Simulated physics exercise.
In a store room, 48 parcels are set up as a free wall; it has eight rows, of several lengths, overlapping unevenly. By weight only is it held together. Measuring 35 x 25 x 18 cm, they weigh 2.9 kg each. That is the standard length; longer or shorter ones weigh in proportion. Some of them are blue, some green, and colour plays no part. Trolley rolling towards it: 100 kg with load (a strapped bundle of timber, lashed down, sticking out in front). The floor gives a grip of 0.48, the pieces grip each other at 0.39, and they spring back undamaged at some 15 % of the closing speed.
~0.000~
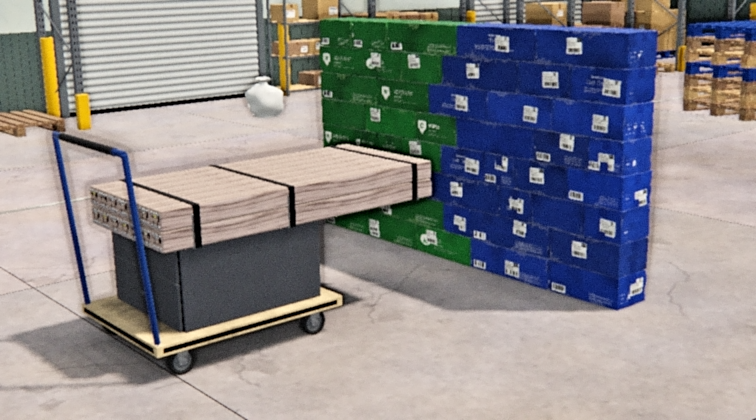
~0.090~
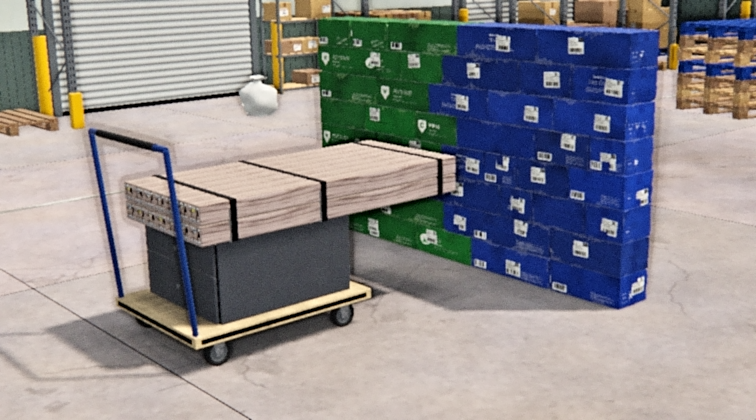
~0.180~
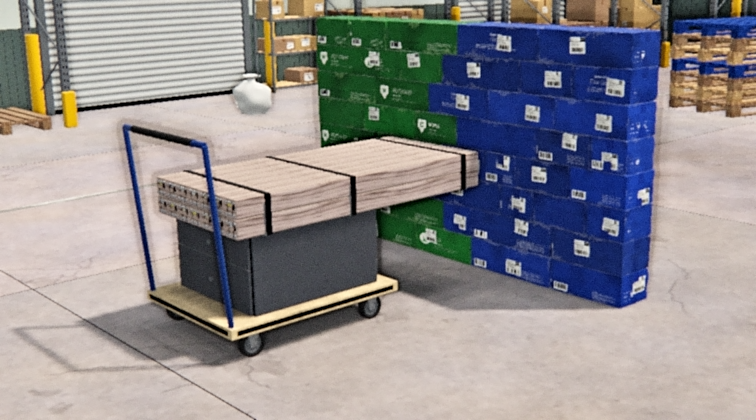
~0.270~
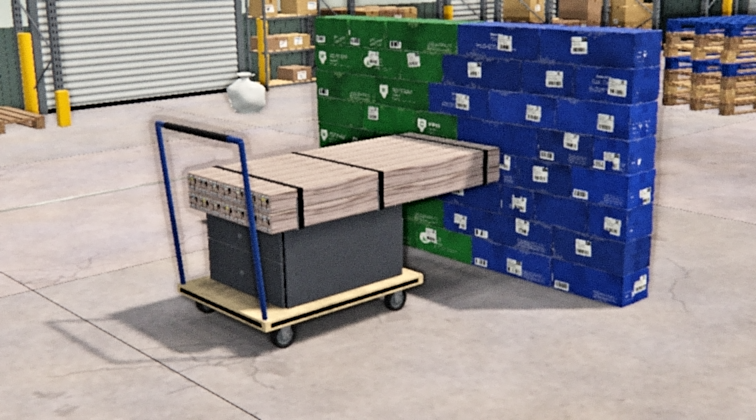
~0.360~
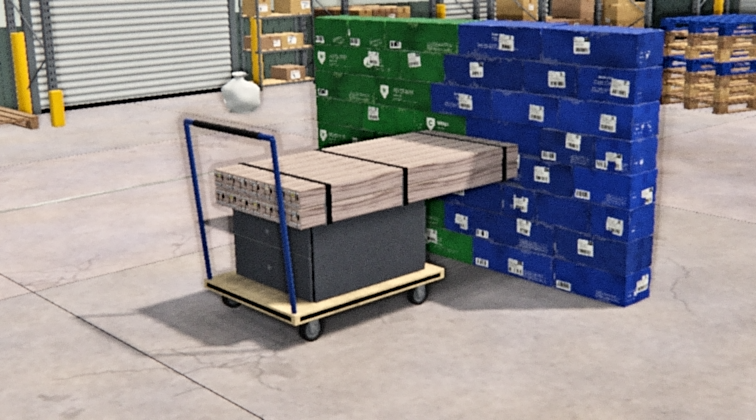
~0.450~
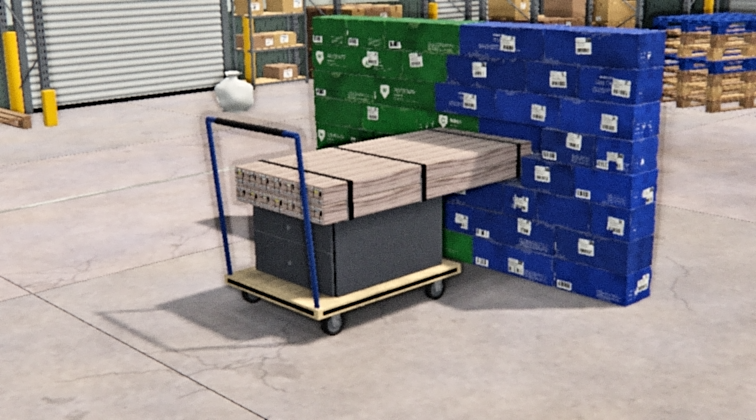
In a warehouse, a trolley loaded with strapped planks rolls rightward into a green and blue wall.
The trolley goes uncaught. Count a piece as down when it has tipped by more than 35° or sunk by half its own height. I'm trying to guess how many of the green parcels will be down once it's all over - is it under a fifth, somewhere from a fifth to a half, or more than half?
I'd say under a fifth of them.
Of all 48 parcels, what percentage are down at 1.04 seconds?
15 %.
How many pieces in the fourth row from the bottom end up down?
3.
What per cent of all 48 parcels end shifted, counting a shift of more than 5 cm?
50 in a hundred.
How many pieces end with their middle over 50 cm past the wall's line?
6 or so.
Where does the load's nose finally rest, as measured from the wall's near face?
Offset past line: Approx. 70 cm.
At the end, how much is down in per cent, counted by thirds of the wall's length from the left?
0 / 50 / 0 %, left to right.
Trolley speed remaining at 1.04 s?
Close to 0.3 m/s at that moment.
By 0.66 s, load 41 cm past the wall's line, still rolling; none of the 24 green parcels down (3 of 48 in all colours); top green parcel moved 16 mm; top blue parcel moved 8 cm.
By 1.04 s, load 71 cm past the wall's line, still rolling; 2 of the 24 green parcels down (8 of 48 in all colours); top green parcel moved 48 mm; top blue parcel tilted 18°, 9 cm lower.
When it is over (4.1 s), load 72 cm past the wall's line, stopped; 2 of the 24 green parcels down (8 of 48 in all colours); top green parcel moved 51 mm; top blue parcel tilted 26°, 16 cm lower. That is 8 per cent. In pixels of the last frame, middles, top green parcel near (380, 32), top blue parcel near (512, 64).
